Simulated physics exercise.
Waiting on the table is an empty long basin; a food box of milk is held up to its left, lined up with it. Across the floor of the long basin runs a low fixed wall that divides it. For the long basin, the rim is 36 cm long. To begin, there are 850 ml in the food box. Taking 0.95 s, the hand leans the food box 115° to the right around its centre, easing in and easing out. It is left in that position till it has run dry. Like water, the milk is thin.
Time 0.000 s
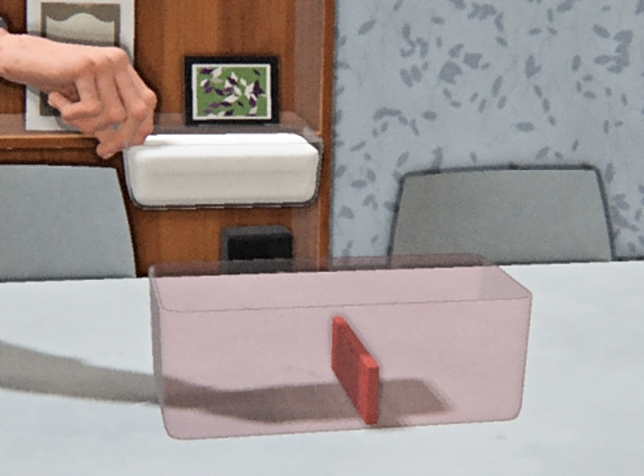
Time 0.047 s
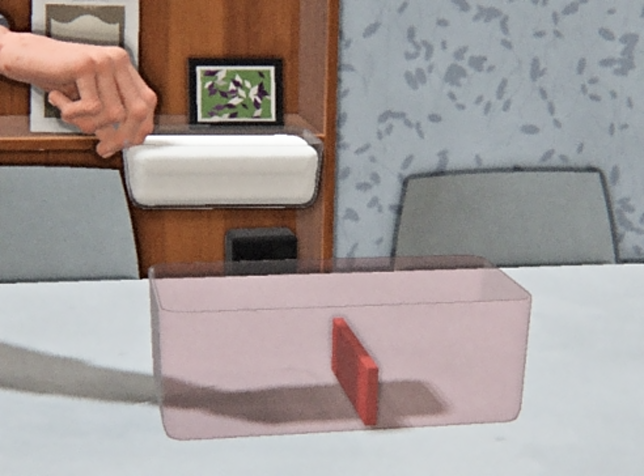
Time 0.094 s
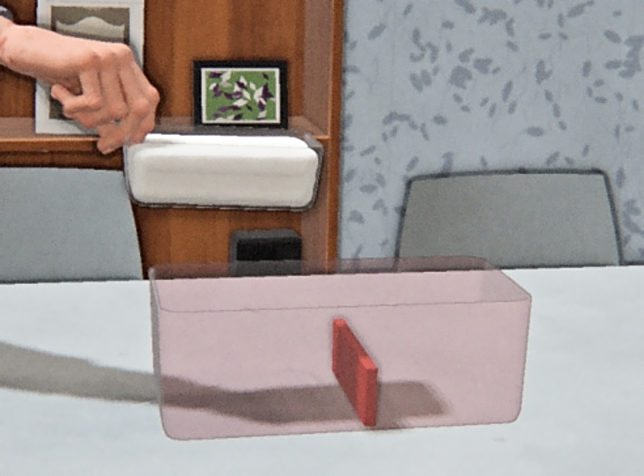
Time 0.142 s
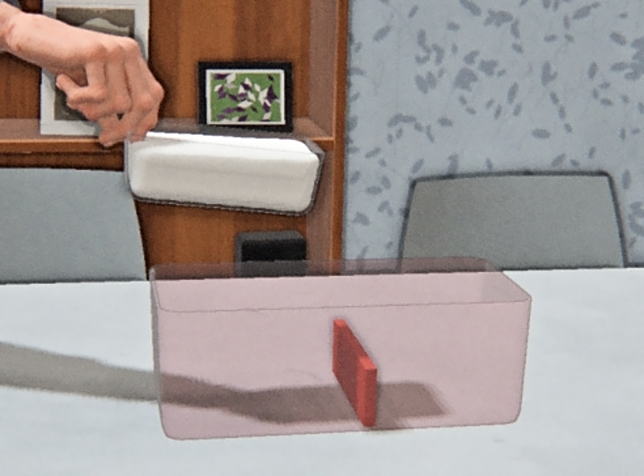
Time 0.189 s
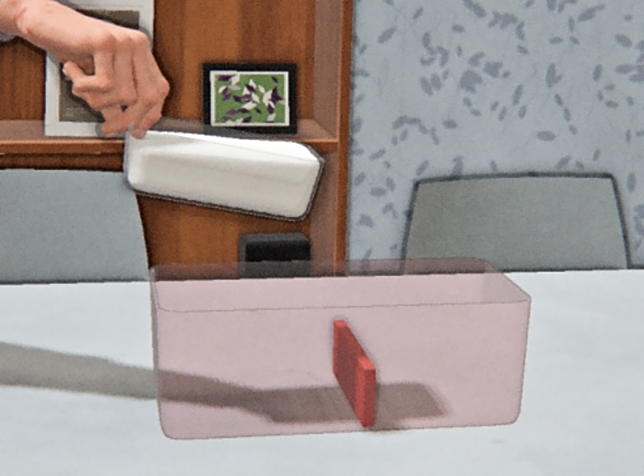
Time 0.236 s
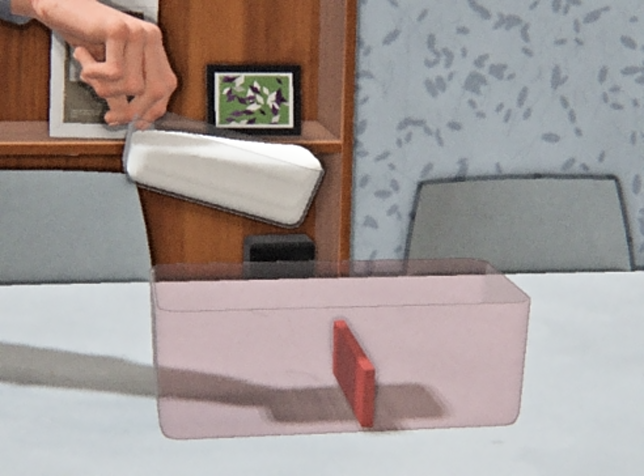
Above a table, a hand gradually tilts a clear container of white liquid to the right.
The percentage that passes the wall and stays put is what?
It is about 63 per cent.
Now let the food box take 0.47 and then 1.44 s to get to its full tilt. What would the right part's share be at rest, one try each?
15 then 70 %.
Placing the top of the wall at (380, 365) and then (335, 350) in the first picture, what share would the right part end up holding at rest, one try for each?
Roughly 40 per cent, then 75 per cent.
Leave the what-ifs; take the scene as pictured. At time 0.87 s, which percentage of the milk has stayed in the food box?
I'd estimate some 1 per cent.
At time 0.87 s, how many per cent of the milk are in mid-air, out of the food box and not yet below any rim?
About 2 % of the total.
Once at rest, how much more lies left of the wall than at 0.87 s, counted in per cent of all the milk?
I'd put it at some 1 percent.
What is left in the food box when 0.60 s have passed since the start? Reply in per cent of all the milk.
About 12 per cent.
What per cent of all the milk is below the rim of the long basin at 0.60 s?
I reckon close to 54 percent of it.
After 0.60 s the tilt is 81° and 12 per cent is still to pour, 10 is left of the wall and 45 right of it.
After 0.87 s the tilt is 113° and 1 per cent is still to pour, 34 is left of the wall and 63 right of it.
After 1.15 s the tilt is 115° and 0 per cent is still to pour, 35 is left of the wall and 63 right of it.
After 1.45 s the tilt is 115° and 0 per cent is still to pour, 35 is left of the wall and 63 right of it.
In the end 35 per cent lies left of the wall, 63 right of it and 2 outside.
